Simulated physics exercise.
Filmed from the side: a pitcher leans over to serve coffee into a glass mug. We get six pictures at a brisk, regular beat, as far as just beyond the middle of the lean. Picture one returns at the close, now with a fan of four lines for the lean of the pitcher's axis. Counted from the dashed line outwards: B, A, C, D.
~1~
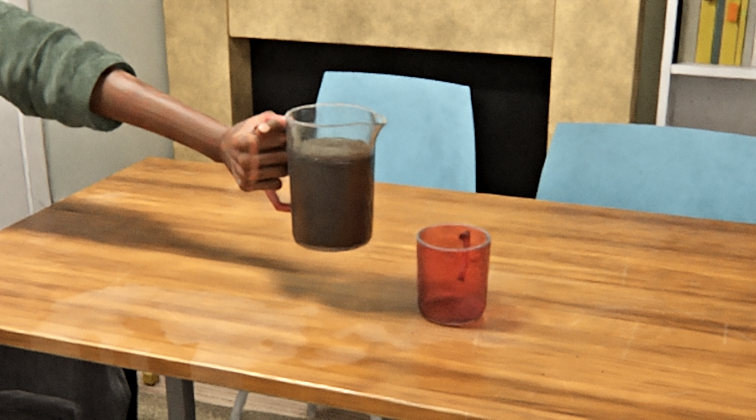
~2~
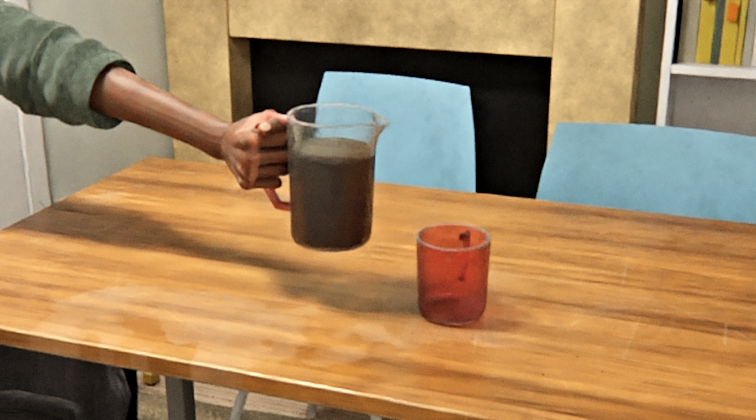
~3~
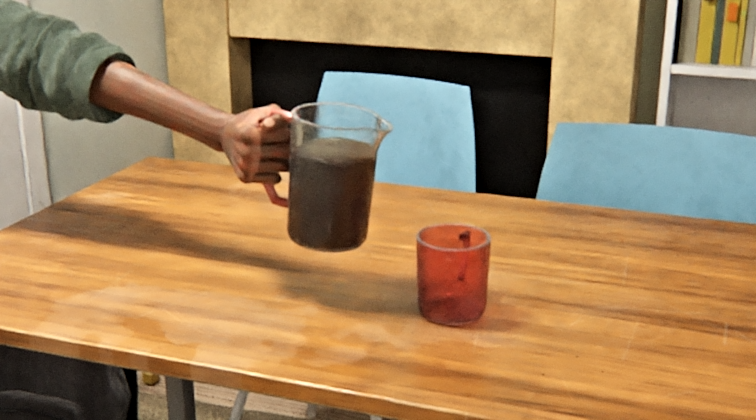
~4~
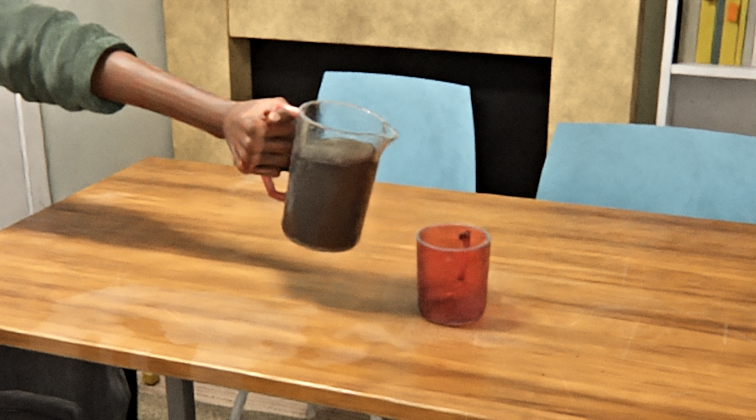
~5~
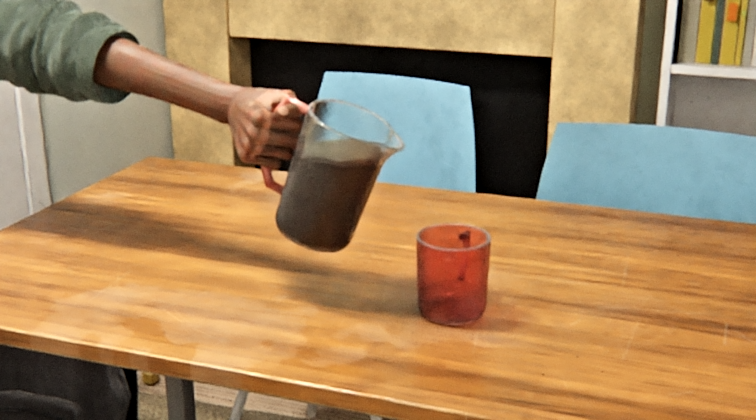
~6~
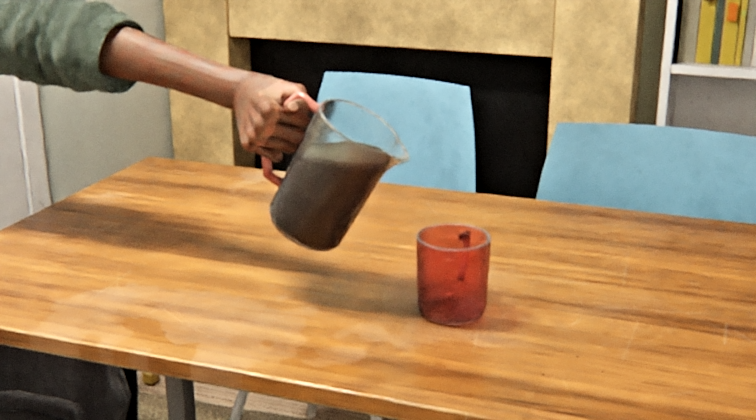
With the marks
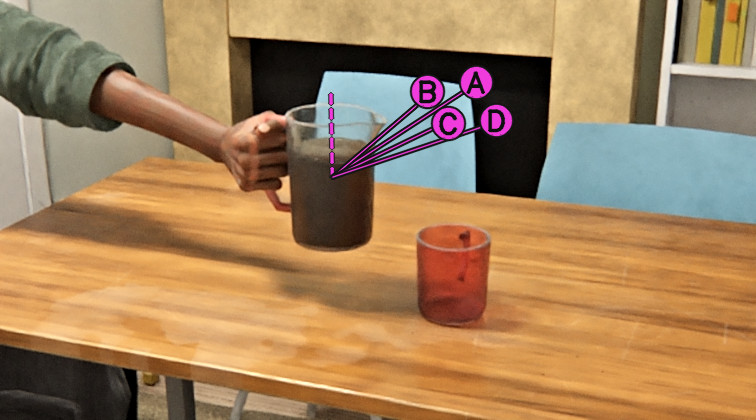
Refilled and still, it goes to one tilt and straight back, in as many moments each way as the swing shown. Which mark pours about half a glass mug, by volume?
I would pick mark D.
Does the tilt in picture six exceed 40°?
No.
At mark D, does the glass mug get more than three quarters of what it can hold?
No.
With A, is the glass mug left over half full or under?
Under half.
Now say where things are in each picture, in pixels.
Upright, lip at (385, 122); rim of the glass mug round (454, 236); nothing has left yet, in the first picture.
Upright, lip at (386, 124); nothing has left yet, in the second picture.
Tipped about 6°, lip at (391, 129); nothing has left yet, in the third picture.
Tipped about 12°, lip at (396, 137); nothing has left yet, in the fourth picture.
Tipped about 21°, lip at (402, 147); nothing has left yet, in the fifth picture.
Tipped about 29°, lip at (407, 159); nothing has left yet, in the sixth picture.
On the marked copy, A at (462, 92); B at (416, 105); C at (431, 129); D at (480, 127).
If A is chosen, the glass mug ends with about 23 % of what it can hold.
If B is chosen, the glass mug ends with about 13 % of what it can hold.
If C is chosen, the glass mug ends with about 36 % of what it can hold.
If D is chosen, the glass mug ends with about 52 % of what it can hold.
